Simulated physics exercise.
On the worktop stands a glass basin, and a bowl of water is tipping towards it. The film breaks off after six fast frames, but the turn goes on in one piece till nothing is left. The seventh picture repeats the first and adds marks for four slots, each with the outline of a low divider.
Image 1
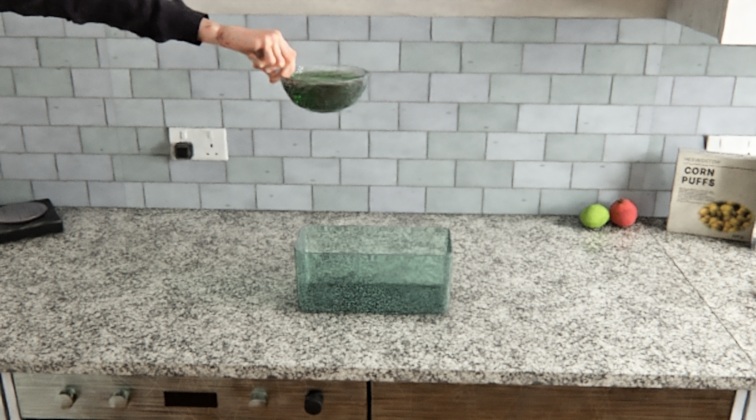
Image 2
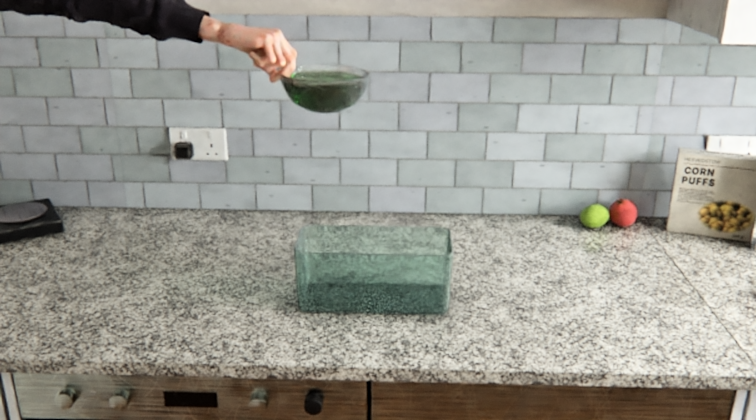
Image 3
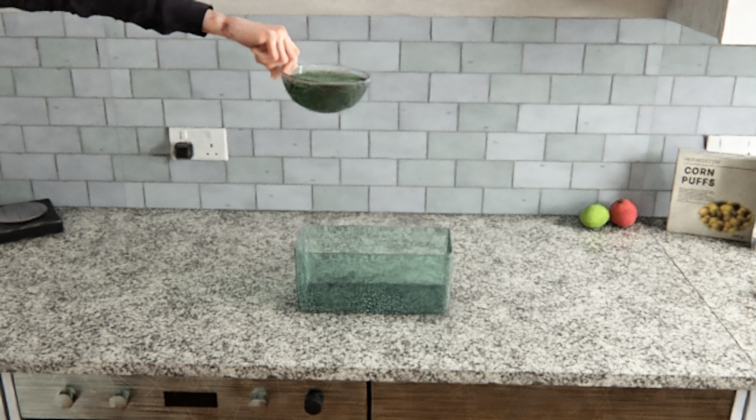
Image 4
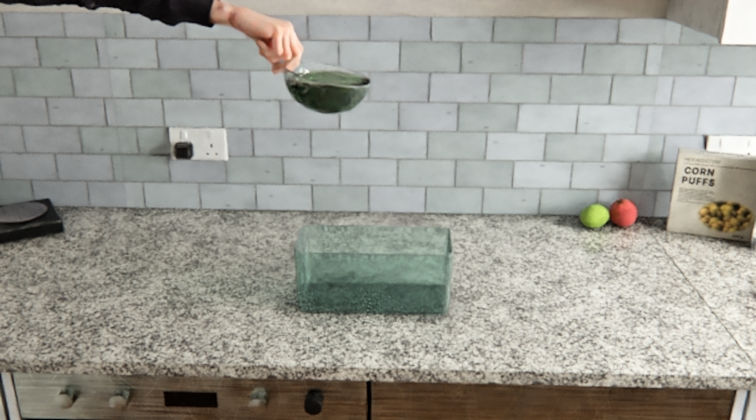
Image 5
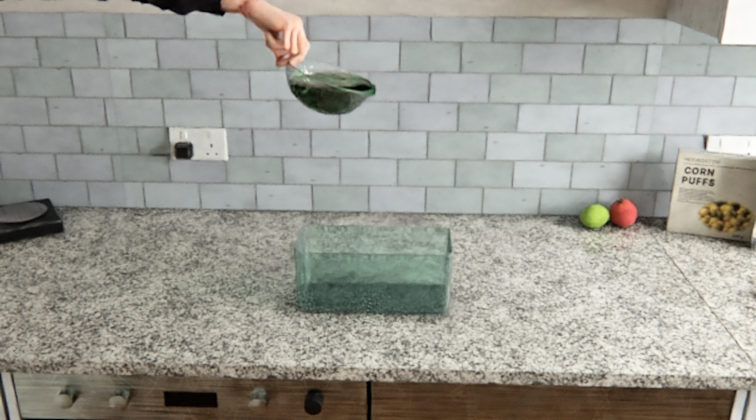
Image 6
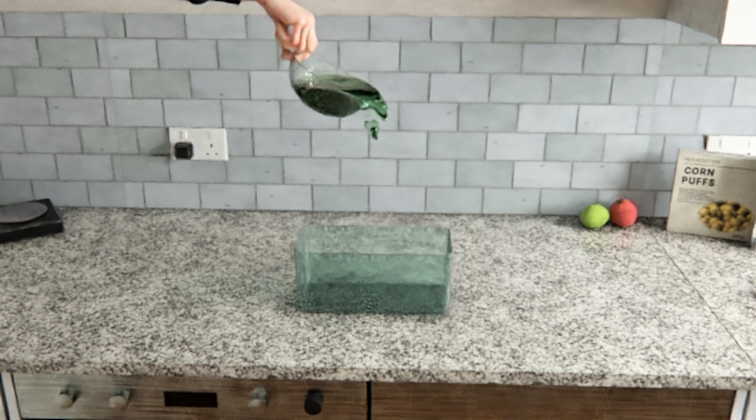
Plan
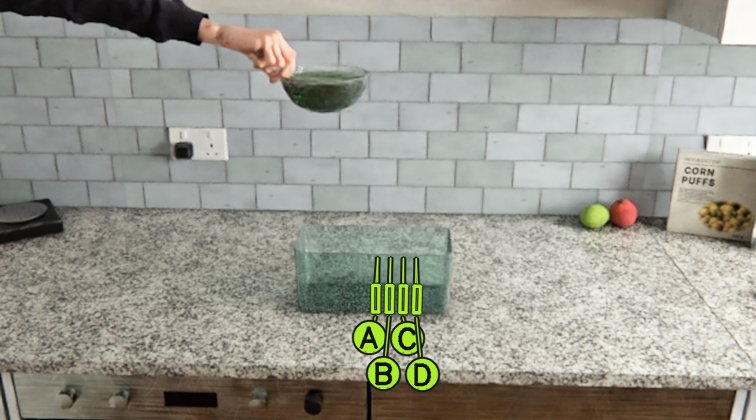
A hand tilts a glass bowl rightward above a basin until green-looking water pours over its lip.
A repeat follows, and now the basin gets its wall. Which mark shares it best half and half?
I would pick place D.
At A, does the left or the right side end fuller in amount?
More ends on the right.
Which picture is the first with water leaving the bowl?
In picture 5.
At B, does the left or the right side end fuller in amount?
More ends on the right.
On the marked copy, A at (375, 316); B at (389, 316); C at (402, 317); D at (416, 317).
For place A, about 7 % ends left of the wall and 90 % right of it.
For place B, about 15 % ends left of the wall and 82 % right of it.
For place C, about 28 % ends left of the wall and 69 % right of it; 3 % is lost outside.
For place D, about 45 % ends left of the wall and 52 % right of it; 3 % is lost outside.
